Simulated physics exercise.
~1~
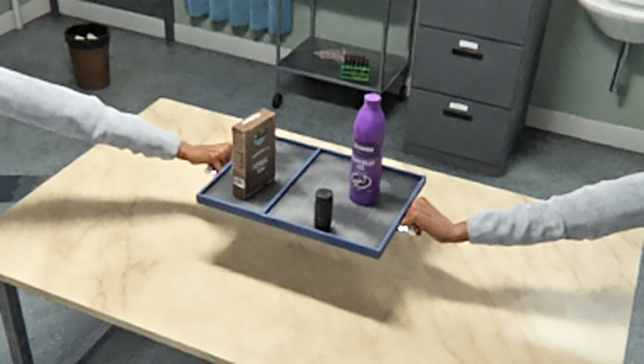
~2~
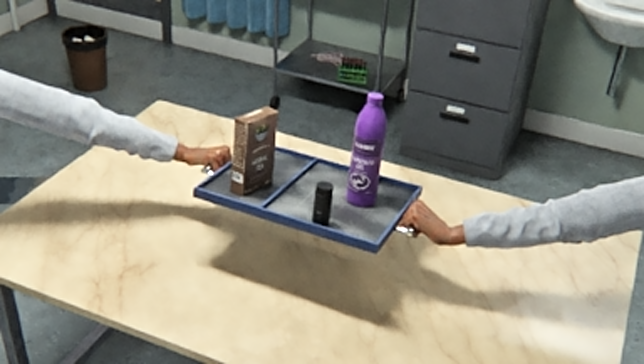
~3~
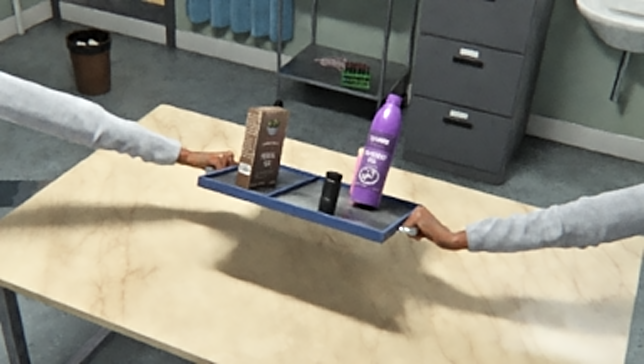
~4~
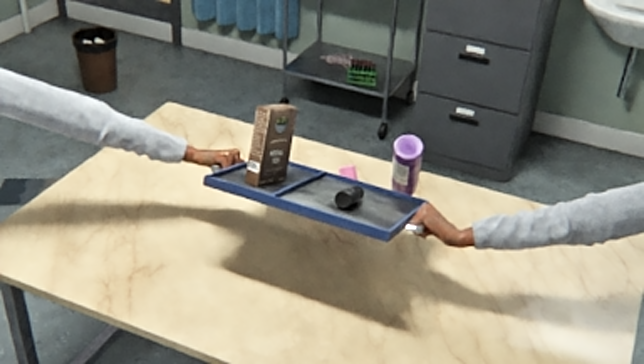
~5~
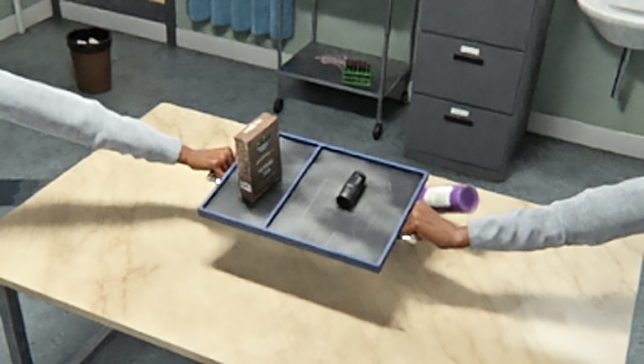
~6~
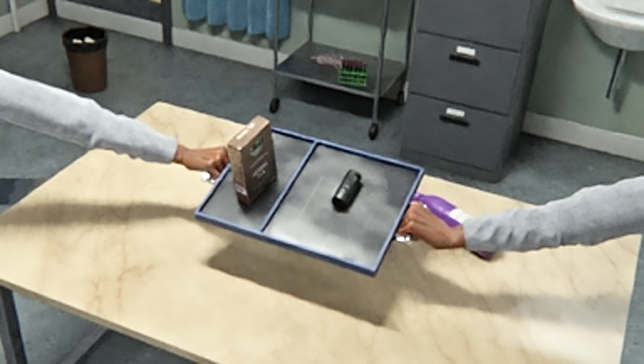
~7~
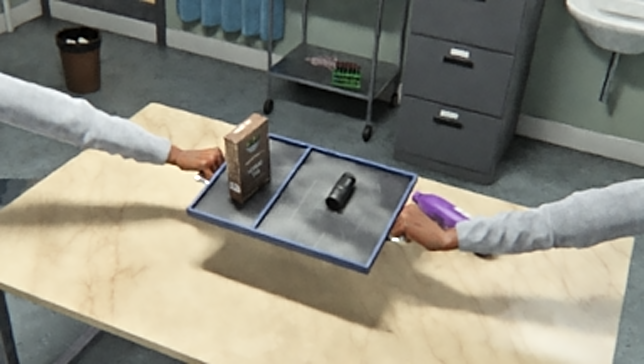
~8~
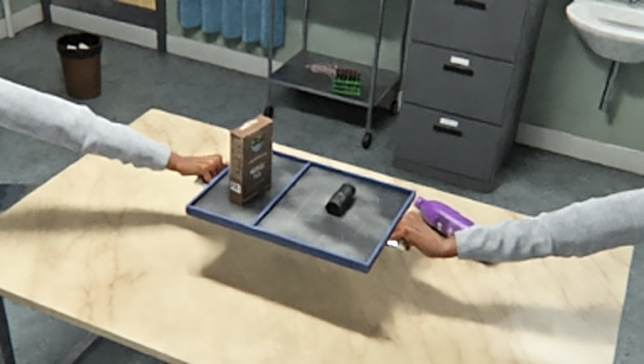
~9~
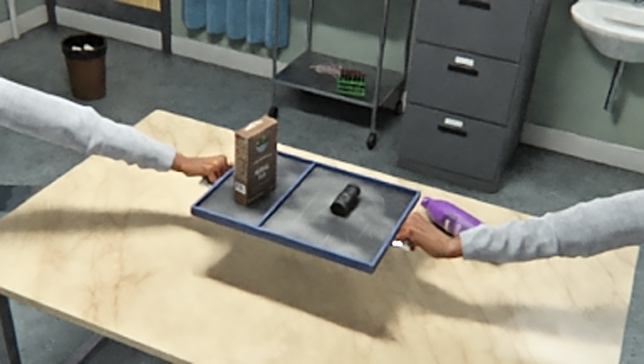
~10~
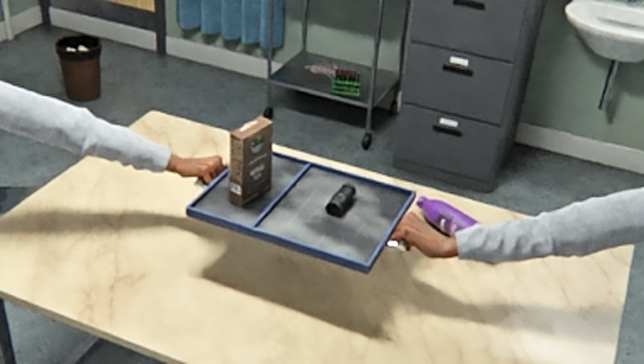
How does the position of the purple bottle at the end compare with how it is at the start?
At the start the purple bottle stands upright on the tray, and by the end it is lying on its side off the tray, near the right hand.
